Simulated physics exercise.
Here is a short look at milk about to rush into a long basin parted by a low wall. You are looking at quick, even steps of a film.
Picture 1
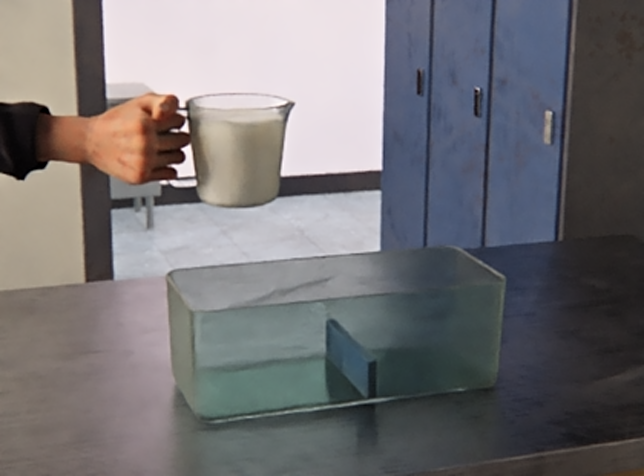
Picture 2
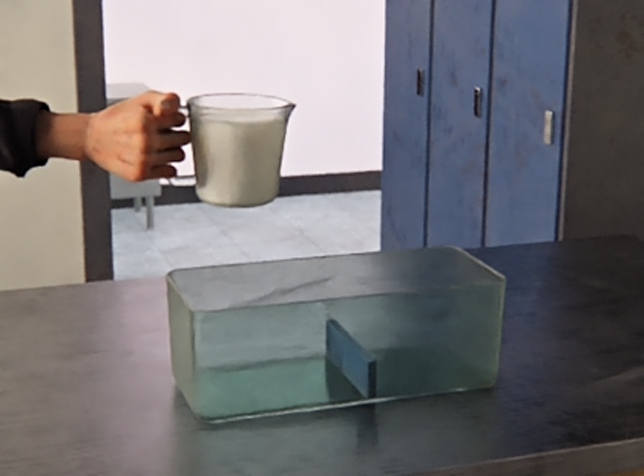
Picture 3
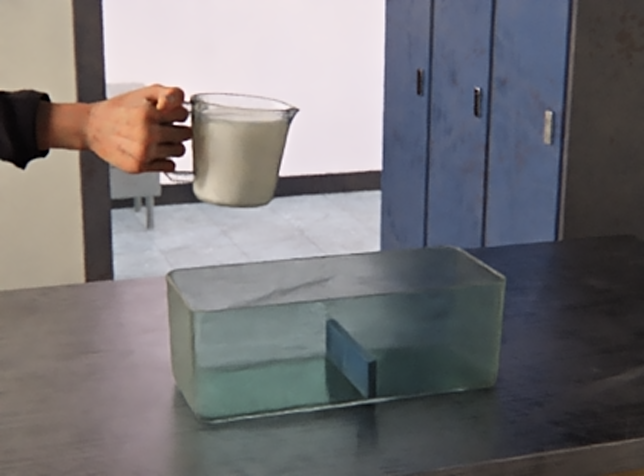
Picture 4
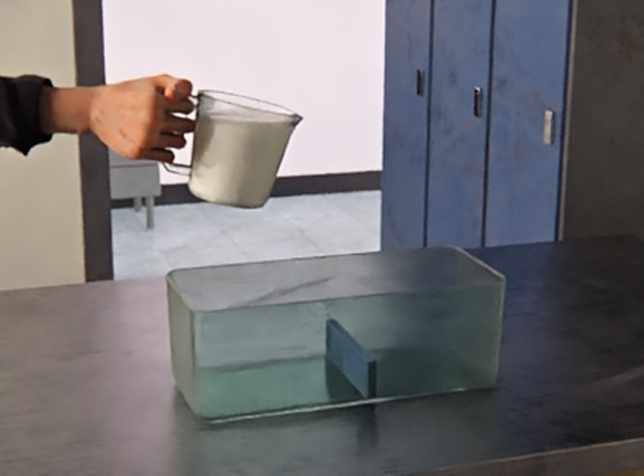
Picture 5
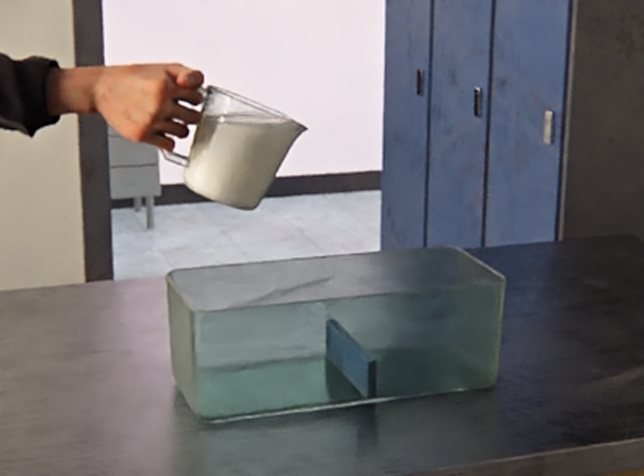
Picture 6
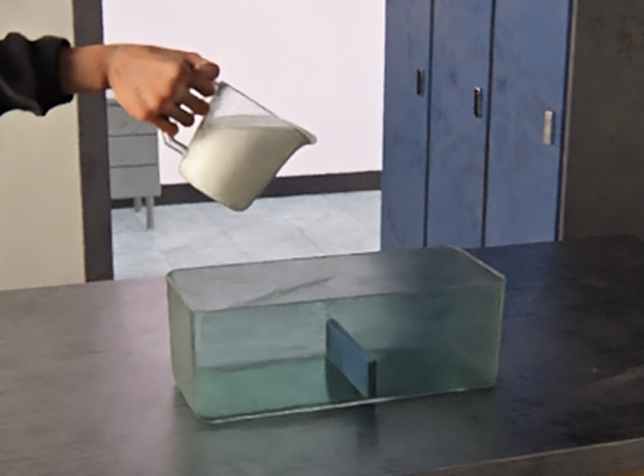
To begin with, a hand on the left holds a glass jug of milk nearly upright above a long clear basin with a low blue wall inside. The hand then tilts the jug to the right, slowly and then more steeply, until the milk reaches the lip.
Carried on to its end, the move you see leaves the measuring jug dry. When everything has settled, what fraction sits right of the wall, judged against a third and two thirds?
I expect the share right of the wall to be at least a third but at most two thirds.
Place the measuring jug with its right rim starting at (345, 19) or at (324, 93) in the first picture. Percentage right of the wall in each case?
Try one: 90 %; try two: 80 %.
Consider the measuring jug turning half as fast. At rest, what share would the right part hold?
About 70 %.
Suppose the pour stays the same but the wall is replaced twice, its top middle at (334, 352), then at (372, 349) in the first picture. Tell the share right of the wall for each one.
Respectively 70 and 20 per cent, approximately.
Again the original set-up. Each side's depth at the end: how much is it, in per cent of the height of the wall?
Left of the wall 30 %, right of the wall 20 %.
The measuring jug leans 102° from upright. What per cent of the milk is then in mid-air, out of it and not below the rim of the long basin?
I'd put it near 30 per cent.
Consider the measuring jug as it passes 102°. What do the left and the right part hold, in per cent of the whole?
So the left part has 5 percent, while the right part has 25.
A moment on, the measuring jug is tipped right over and 40 per cent is still to pour, 4 is left of the wall and 24 right of it.
Next, the measuring jug is tipped right over and 2 per cent is still to pour, 51 is left of the wall and 41 right of it.
Then the measuring jug is tipped right over and 0 per cent is still to pour, 57 is left of the wall and 40 right of it.
Later the measuring jug is tipped right over and 0 per cent is still to pour, 58 is left of the wall and 40 right of it.
At rest 58 per cent lies left of the wall, 40 right of it and 2 outside.
